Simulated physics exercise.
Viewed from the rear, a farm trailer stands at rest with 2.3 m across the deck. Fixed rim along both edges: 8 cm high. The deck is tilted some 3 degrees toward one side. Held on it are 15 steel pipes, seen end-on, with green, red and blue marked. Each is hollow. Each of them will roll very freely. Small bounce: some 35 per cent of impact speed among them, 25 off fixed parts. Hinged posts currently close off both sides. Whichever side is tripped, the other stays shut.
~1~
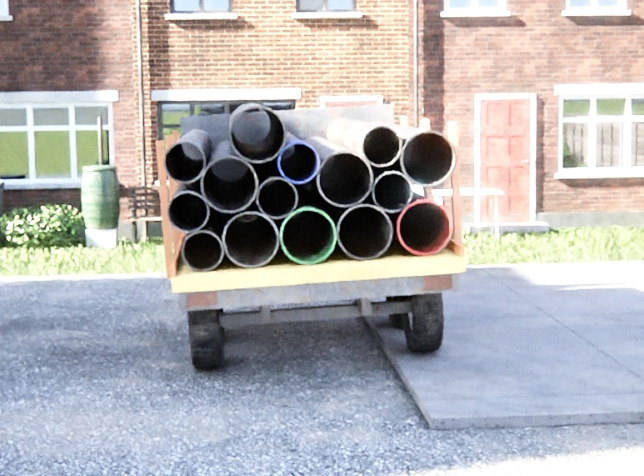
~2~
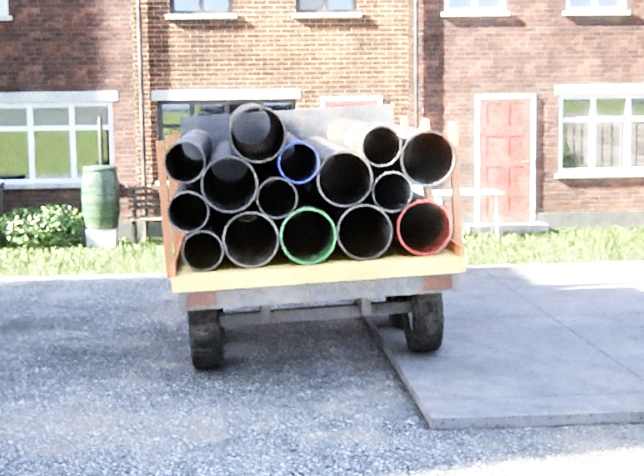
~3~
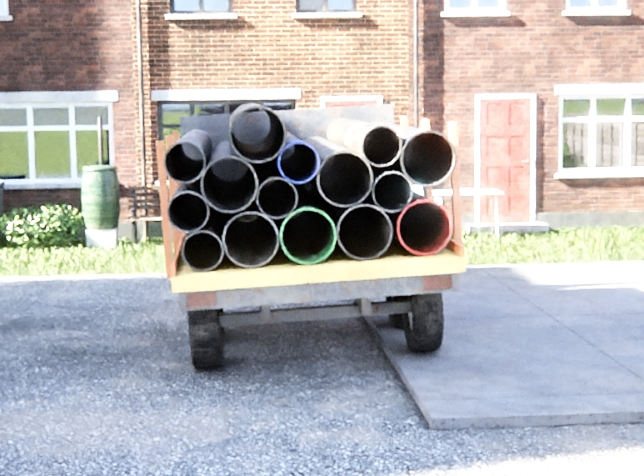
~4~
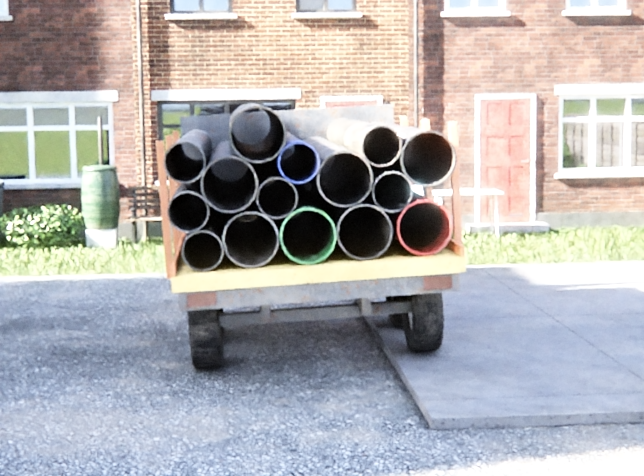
Nothing moves, and the view stays fixed on the rear of a parked farm trailer standing on gravel beside a concrete slab, with brick houses behind. Hollow pipes, mostly dark grey, lie stacked end-on across its yellow-edged deck, which slopes slightly down to the left. A green-rimmed pipe sits at bottom centre, a red-rimmed one at lower right and a smaller blue-rimmed one near the top, all motionless.
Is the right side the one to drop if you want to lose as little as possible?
Yes.
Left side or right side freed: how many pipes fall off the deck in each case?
Counts - left case 4, right case 1.
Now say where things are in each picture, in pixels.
The first frame shows green (308, 236), red (425, 228), blue (299, 163); the deck slopes 3° down to the left; 5 of the 15 make up the bottom layer; at rest.
The second frame shows green (308, 236), red (425, 228), blue (299, 163); rims, left 8 cm, right 8 cm; at rest.
The third frame shows green (308, 236), red (425, 228), blue (299, 163); side tops at (160, 146) and (453, 128); all still.
The fourth frame shows green (308, 236), red (425, 228), blue (299, 163); all still.
If it is the left, after 0.7 s, green is on the deck, 100 cm from the left edge; red is on the deck, 25 cm from the right edge; blue is up on others, 95 cm from the left edge; 3 off so far.
If it is the left, in the end, green is on the deck, 100 cm from the left edge; red is on the deck, 25 cm from the right edge; blue is up on others, 90 cm from the left edge; 4 off so far.
If it is the right, after 0.6 s, green is on the deck, 115 cm from the left edge, rolling right; red is on the deck, 20 cm from the right edge, rolling right; blue is up on others, 110 cm from the left edge, rolling right; 1 off so far.
If it is the right, in the end, green is on the deck, 110 cm from the left edge; red is on the deck, 20 cm from the right edge; blue is up on others, 110 cm from the left edge; 1 off so far.
